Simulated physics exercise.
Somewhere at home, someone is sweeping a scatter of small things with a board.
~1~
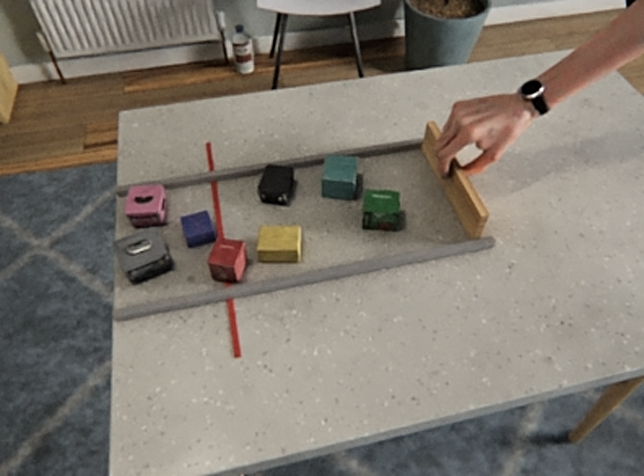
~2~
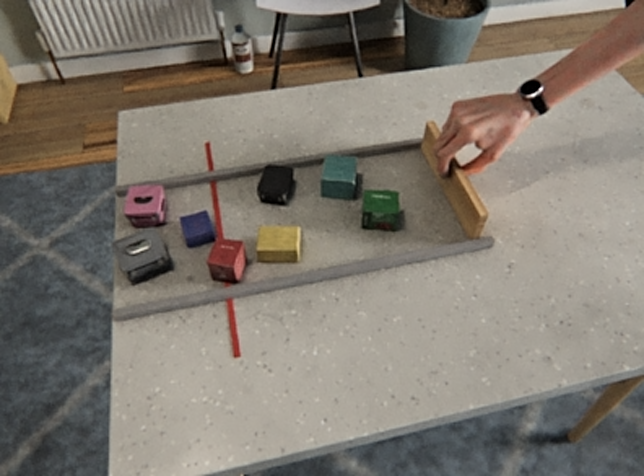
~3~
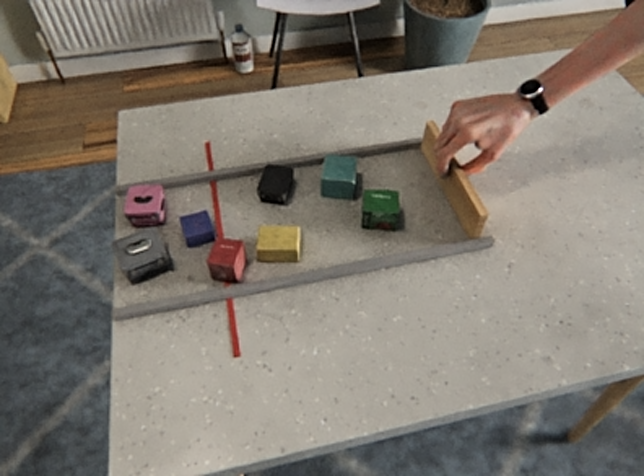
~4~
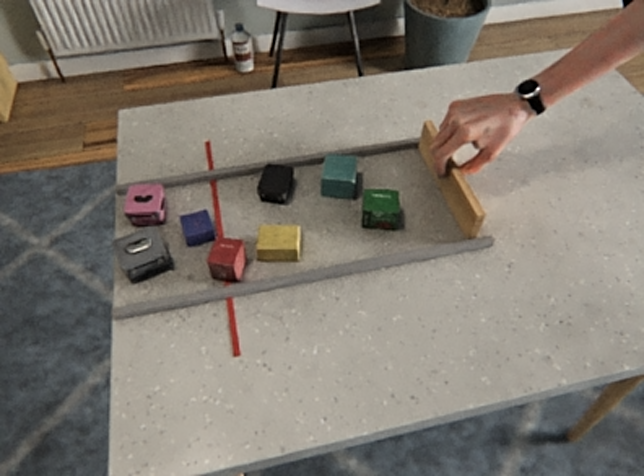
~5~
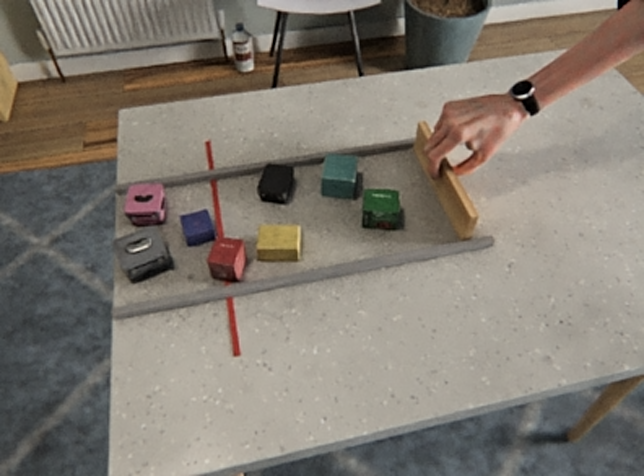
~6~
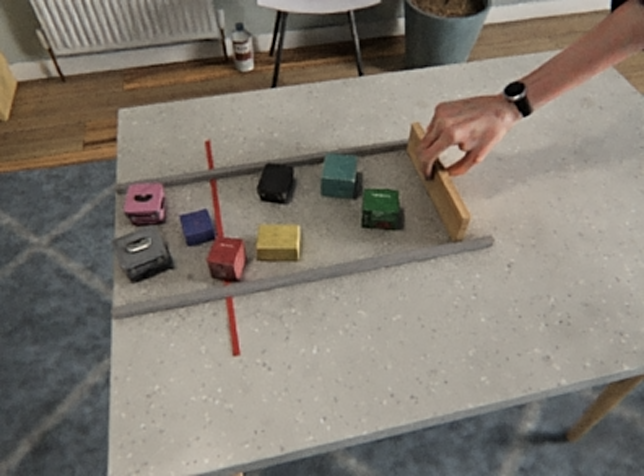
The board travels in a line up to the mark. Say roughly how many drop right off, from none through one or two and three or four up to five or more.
Dropping off: None.
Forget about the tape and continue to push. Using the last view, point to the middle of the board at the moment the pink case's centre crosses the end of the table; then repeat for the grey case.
The middle is at (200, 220) when it's the pink case, and at (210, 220) when it's the grey case.
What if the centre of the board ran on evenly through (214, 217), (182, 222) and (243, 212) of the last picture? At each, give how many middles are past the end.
0; 3; 0.
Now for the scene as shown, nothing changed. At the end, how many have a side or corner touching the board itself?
2 are in contact with it.
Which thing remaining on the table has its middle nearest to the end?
It's the grey case that is foremost.
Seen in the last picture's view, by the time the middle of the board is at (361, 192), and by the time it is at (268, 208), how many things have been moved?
At the first place 2, at the second 5.
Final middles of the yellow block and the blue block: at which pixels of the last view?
You'll find the yellow block at roughly (163, 270) and the blue block at roughly (168, 231).
Soon after, none off yet; grey case at rest near (142, 253); pink case at rest near (147, 205); blue block at rest near (198, 227).
Then, none off yet; grey case at rest near (142, 253); pink case at rest near (147, 205); blue block at rest near (197, 227).
At rest, the number that fall off is zero.
